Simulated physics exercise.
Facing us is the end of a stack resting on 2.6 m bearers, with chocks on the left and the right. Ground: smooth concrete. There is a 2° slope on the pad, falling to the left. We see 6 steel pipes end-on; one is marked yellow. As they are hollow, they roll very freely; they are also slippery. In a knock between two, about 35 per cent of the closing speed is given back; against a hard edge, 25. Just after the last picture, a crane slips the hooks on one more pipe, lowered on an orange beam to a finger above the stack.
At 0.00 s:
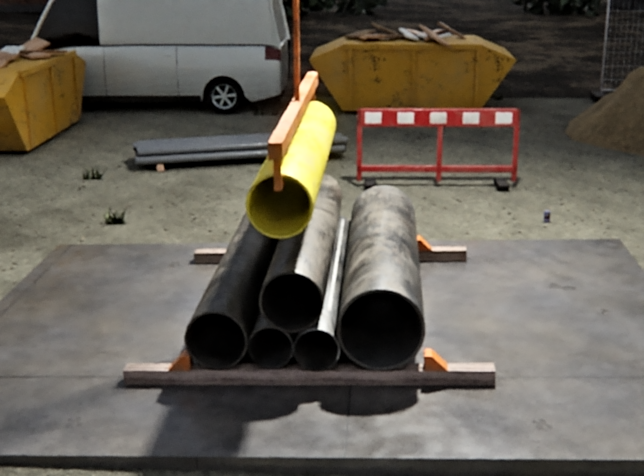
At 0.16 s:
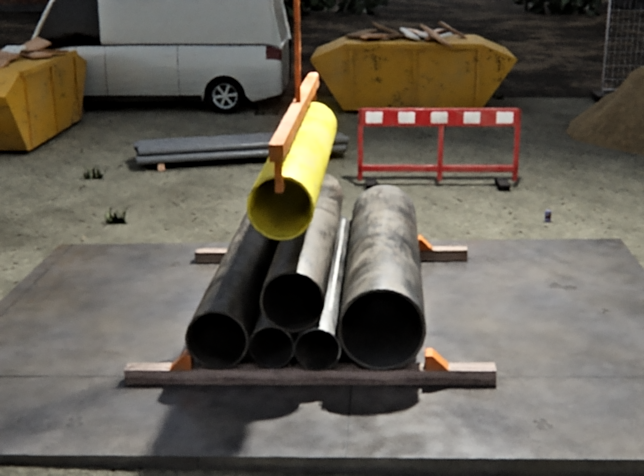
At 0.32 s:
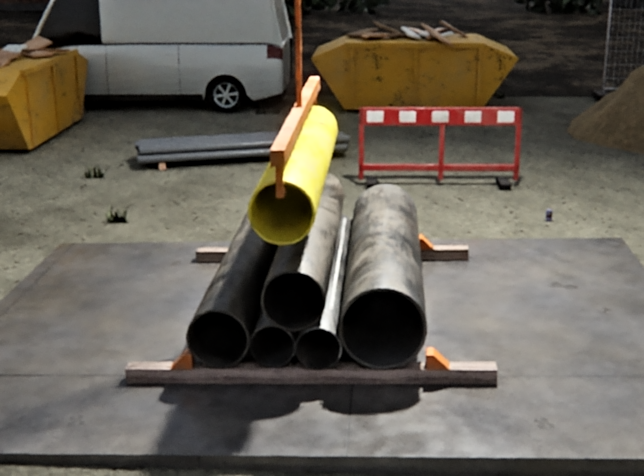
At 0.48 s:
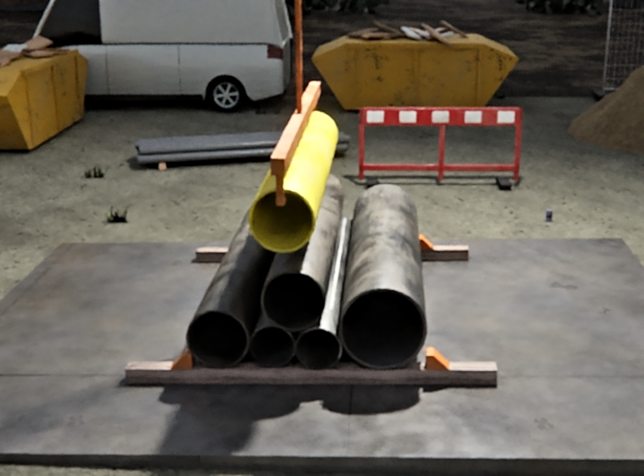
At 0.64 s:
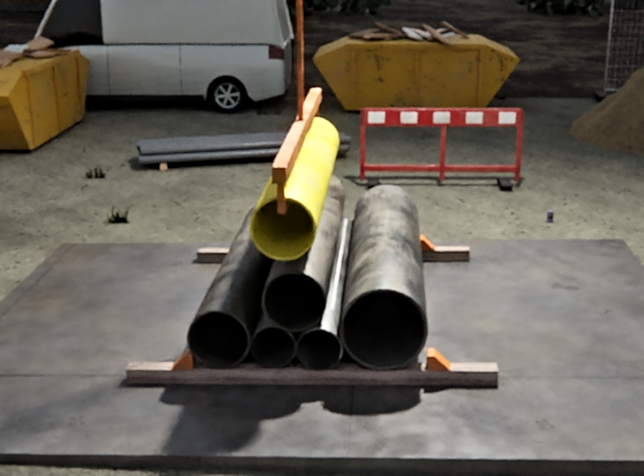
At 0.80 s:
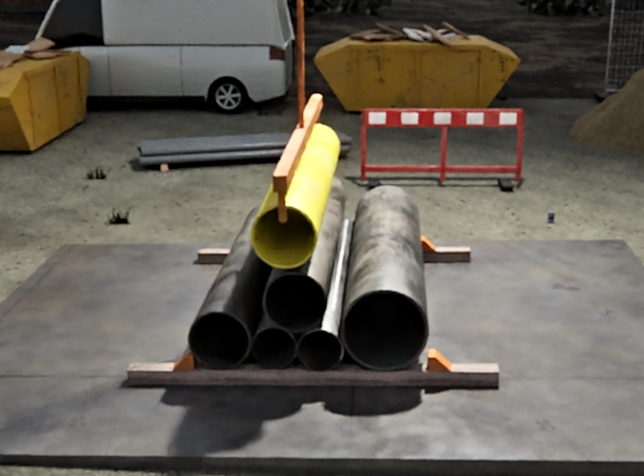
A bright yellow pipe hangs from an orange beam above a stack of dark and grey steel pipes, seen end-on from slightly above on a smooth concrete pad. The stack rests on bearers with orange chocks at left and right, while a white van, yellow skips and a red-and-white barrier stand behind. The beam slowly lowers the yellow pipe toward the stack, drifting very slightly right, while the pipes below and the view stay still.
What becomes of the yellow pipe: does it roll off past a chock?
Off the stack.
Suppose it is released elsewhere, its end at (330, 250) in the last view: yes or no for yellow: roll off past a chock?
Outcome in that case - yellow stays contained.
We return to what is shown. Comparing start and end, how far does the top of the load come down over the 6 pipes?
Roughly 70 cm.
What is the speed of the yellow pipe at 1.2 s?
Its speed is roughly 0.4 m/s.
After 1.2 s, yellow is up on others, 60 cm inside the left chock, rolling left; 0 of 6 are outside the chocks.
After 1.5 s, yellow is up on others, 45 cm inside the left chock, rolling left; 0 of 6 are outside the chocks.
After 2.0 s, yellow is up on others, 20 cm inside the left chock, rolling left; 0 of 6 are outside the chocks.
After 2.5 s, yellow is beyond the left chock, rolling left; 1 of 6 is outside the chocks.
At rest (4.1 s), yellow is beyond the left chock; 1 of 6 is outside the chocks.
